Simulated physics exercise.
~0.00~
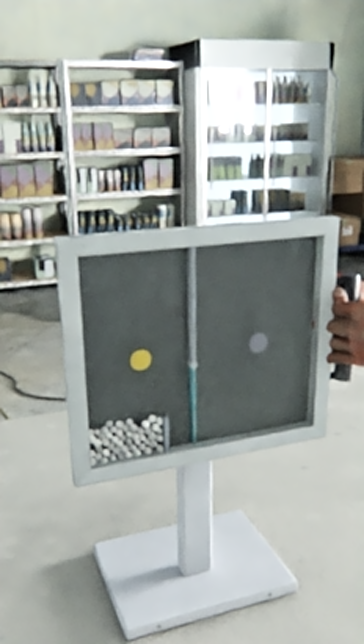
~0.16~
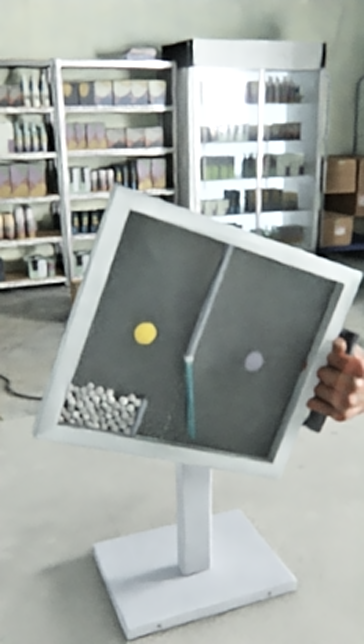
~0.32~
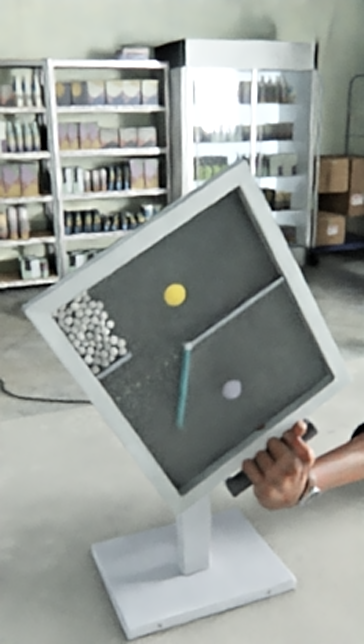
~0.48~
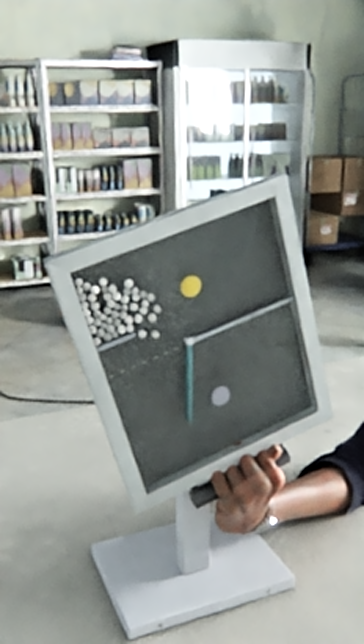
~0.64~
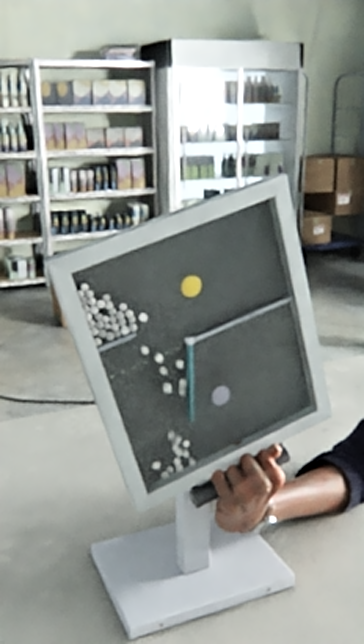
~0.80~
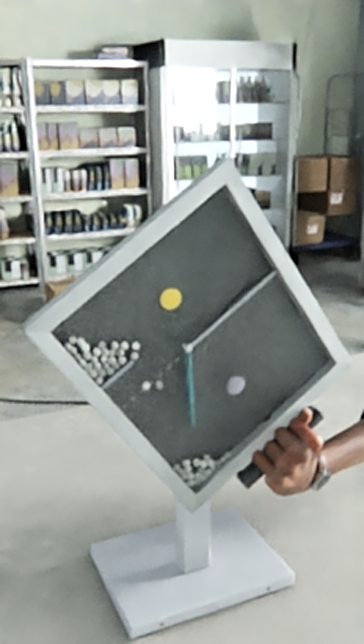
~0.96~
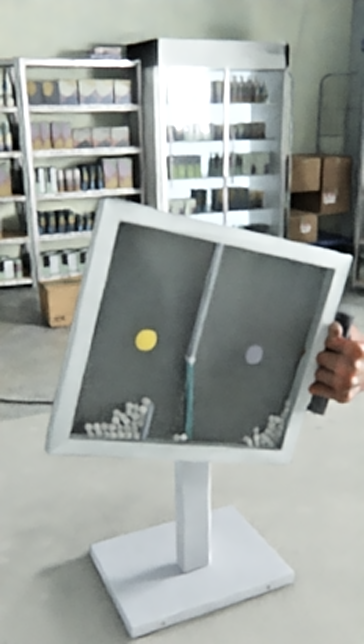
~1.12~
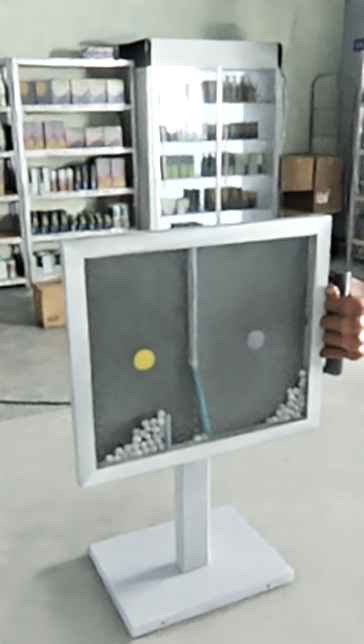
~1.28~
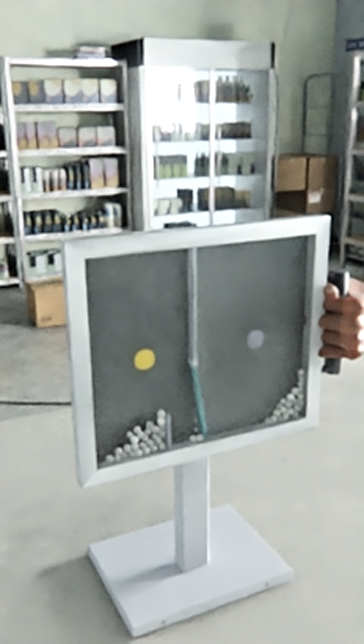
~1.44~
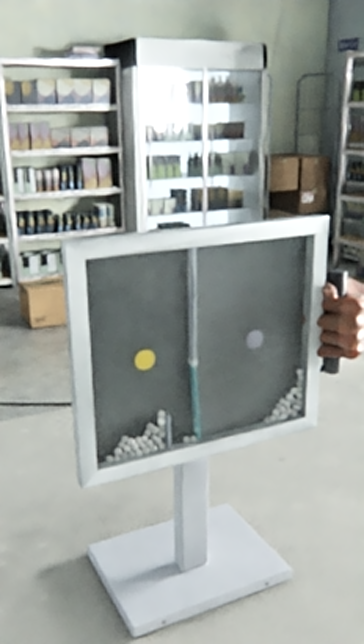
A hand turned a framed box clockwise on its stand until white pellets spilled from the left corner, then swung it back level, leaving one pile on the yellow-dot side and a smaller one in the far right corner by the grey dot.
